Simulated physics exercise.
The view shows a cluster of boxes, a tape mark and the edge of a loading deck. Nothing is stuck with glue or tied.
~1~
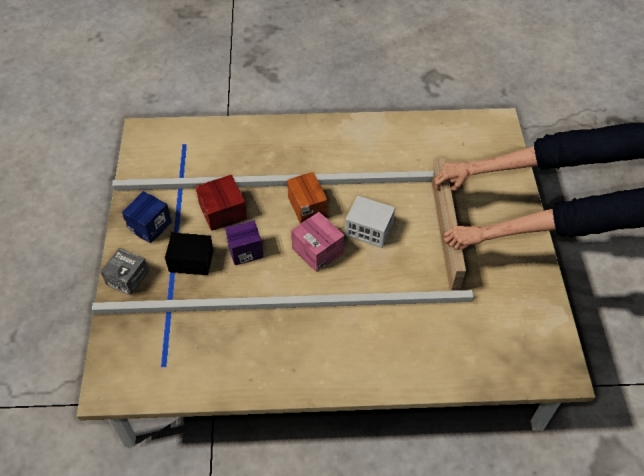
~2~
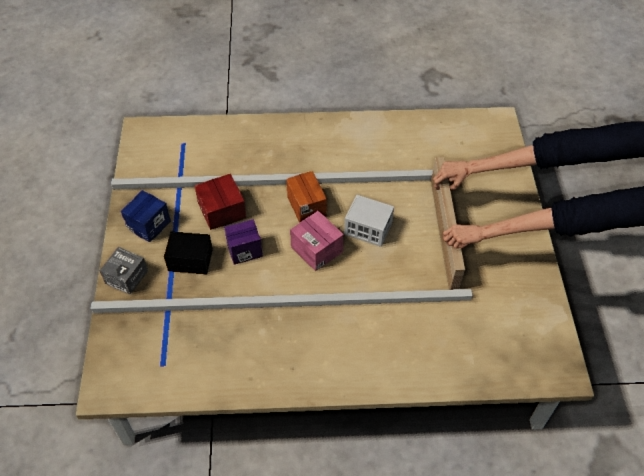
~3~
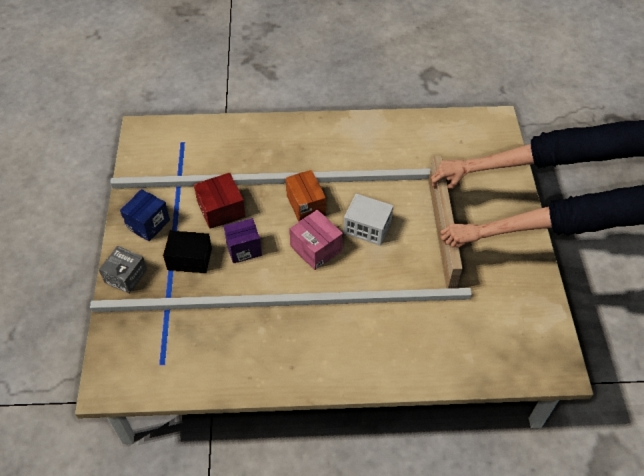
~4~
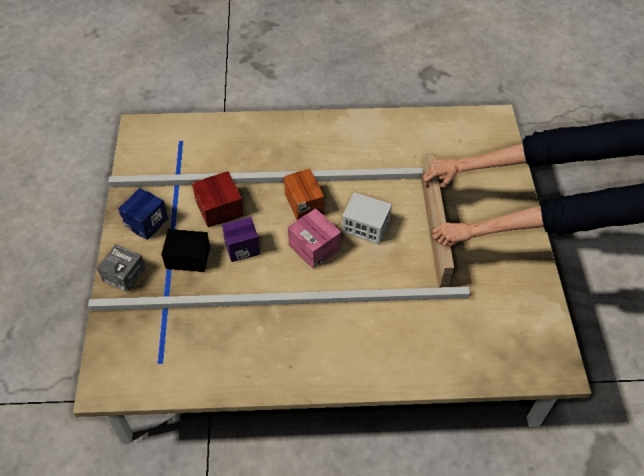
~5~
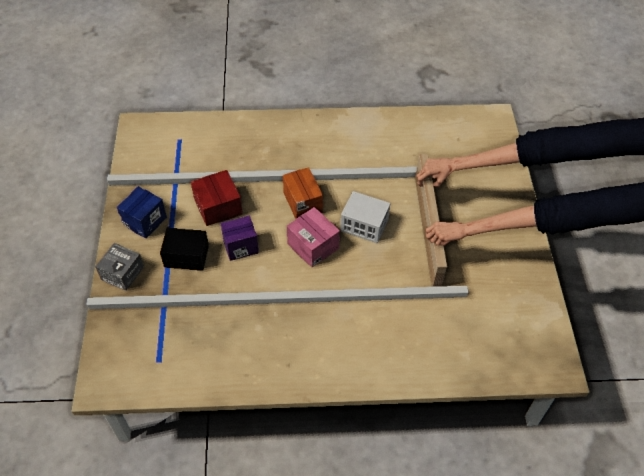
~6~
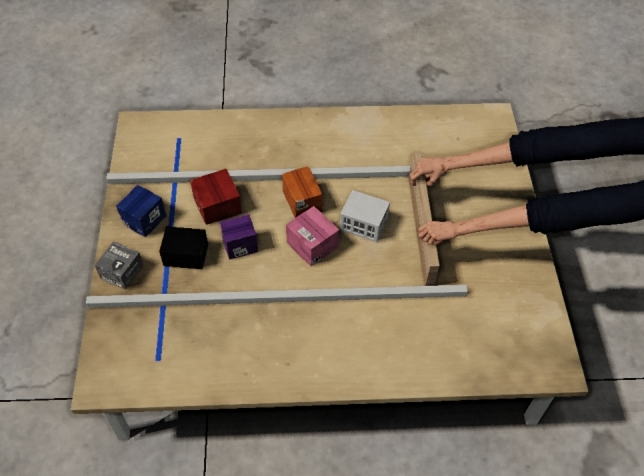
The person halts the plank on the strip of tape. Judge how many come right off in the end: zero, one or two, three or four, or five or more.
In the end, three or four come right off.
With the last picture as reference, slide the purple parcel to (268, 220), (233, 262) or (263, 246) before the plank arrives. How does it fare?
At the three spots, the purple parcel keeps its place, keeps its place and keeps its place.
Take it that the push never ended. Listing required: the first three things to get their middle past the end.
Order, earliest first: The grey box, next the blue parcel, last the black crate.
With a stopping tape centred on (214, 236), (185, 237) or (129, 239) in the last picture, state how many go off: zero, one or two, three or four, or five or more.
Either one or two; 3 or 4; 5 or more.
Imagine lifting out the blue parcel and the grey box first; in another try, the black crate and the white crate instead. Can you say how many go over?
Well, the first time you'd get 1, and the next time 1.
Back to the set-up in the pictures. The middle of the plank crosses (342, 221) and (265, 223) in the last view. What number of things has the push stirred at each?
So far 3, and 6 at the second.
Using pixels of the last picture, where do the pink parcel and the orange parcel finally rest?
In the last picture the pink parcel sits around (145, 257) and the orange parcel around (157, 198).
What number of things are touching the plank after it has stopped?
Contact count: 3.
Early on, none off yet; grey box at rest near (120, 265); blue parcel at rest near (142, 211); black crate at rest near (184, 248).
A while later, none off yet; grey box travelled about its own width near (87, 273); blue parcel travelled a little near (123, 208); black crate travelled about its own width near (124, 253).
Finally, the number that fall off is three or four; lost, black crate, blue parcel and grey box.
